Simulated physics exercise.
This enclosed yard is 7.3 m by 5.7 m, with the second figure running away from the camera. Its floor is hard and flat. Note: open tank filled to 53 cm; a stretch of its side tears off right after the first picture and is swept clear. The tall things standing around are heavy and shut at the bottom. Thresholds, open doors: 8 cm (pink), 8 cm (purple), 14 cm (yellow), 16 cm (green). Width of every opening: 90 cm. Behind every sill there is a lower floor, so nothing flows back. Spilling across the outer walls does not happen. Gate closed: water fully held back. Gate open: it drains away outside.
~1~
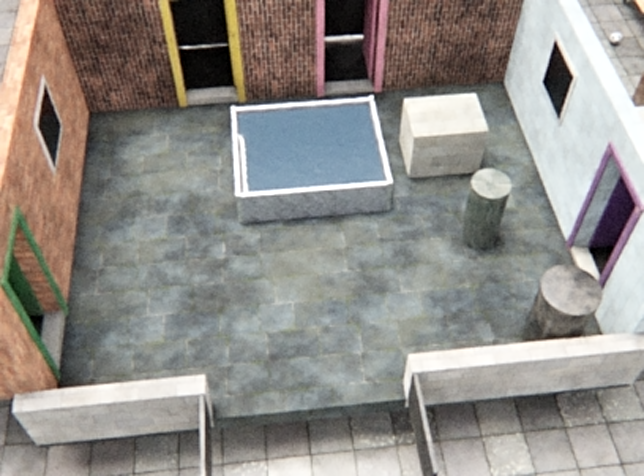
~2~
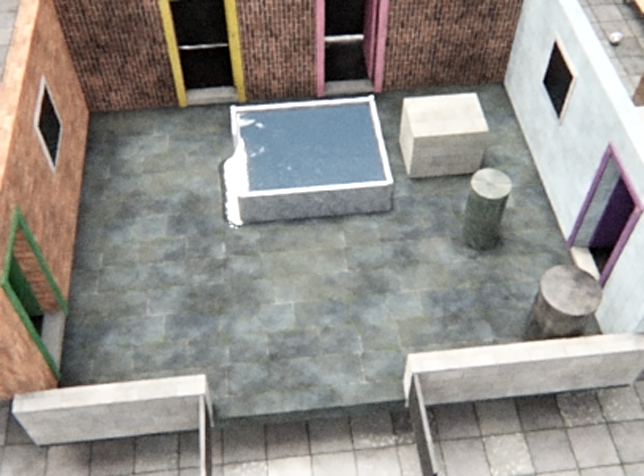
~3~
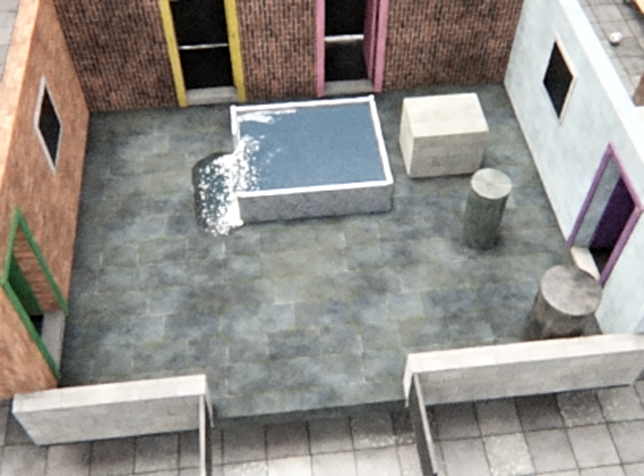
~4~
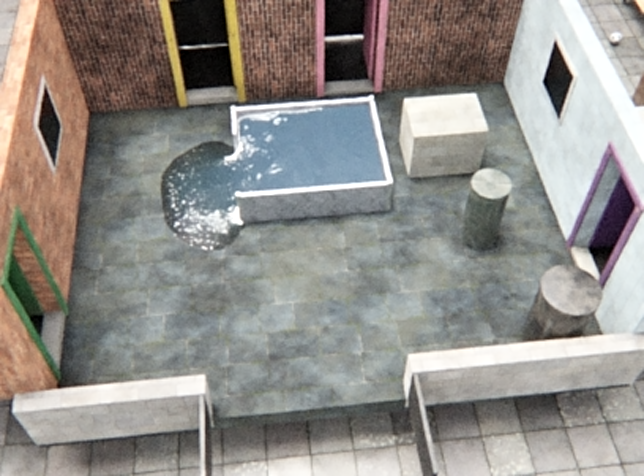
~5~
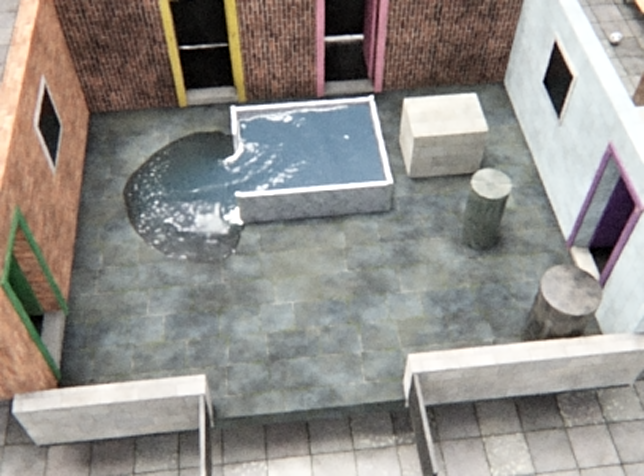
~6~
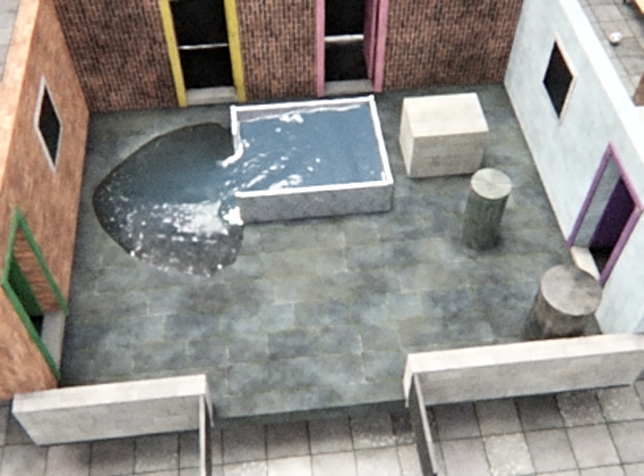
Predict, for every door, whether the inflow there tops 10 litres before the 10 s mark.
Prediction: At the pink door it falls short of 10 litres; at the purple door it falls short of 10 litres; at the yellow door it falls short of 10 litres; at the green door it falls short of 10 litres.
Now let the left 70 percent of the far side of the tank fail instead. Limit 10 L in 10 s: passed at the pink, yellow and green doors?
Here's how it goes: Pink exceeds it, yellow exceeds it, green falls short.
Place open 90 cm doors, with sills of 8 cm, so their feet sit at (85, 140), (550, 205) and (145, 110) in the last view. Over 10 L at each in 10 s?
The first one exceeds it, the second one doesn't reach it, and the third one exceeds it.
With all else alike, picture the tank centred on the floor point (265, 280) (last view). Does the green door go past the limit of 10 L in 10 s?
With that change, the limit at the green door is surpassed.
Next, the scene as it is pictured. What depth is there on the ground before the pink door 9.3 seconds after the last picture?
5.0 cm.
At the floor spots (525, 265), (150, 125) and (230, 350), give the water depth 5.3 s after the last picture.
0, 9, 6 cm.
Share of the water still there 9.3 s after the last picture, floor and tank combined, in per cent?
Remaining: Roughly 94 %.
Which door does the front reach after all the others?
It is the purple one.
Then, 0.7 s after the last picture water covers 20 % of the floor and is deepest (28 cm) near (76, 230); pink door not reached, purple door not reached, yellow door not reached, green door not reached.
Then, 1.5 s after the last picture water covers 25 % of the floor and is deepest (31 cm) near (89, 116); pink door not reached, purple door not reached, yellow door 1 cm at the sill, 0 L in, green door 14 cm at the sill, 0 L in.
Then, 2.8 s after the last picture water covers 35 % of the floor and is deepest (26 cm) near (56, 404); pink door not reached, purple door not reached, yellow door 6 cm at the sill, 0 L in, green door 11 cm at the sill, 0 L in.
Then, 5.3 s after the last picture water covers 75 % of the floor and is deepest (14 cm) near (62, 355); pink door 6 cm at the sill, 0 L in, purple door not reached, yellow door 6 cm at the sill, 0 L in, green door 14 cm at the sill, 0 L in.
Then, 9.3 s after the last picture water covers 95 % of the floor and is deepest (8 cm) near (55, 417); pink door 5 cm at the sill, 0 L in, purple door 6 cm at the sill, 0 L in, yellow door 5 cm at the sill, 0 L in, green door 8 cm at the sill, 1 L in.
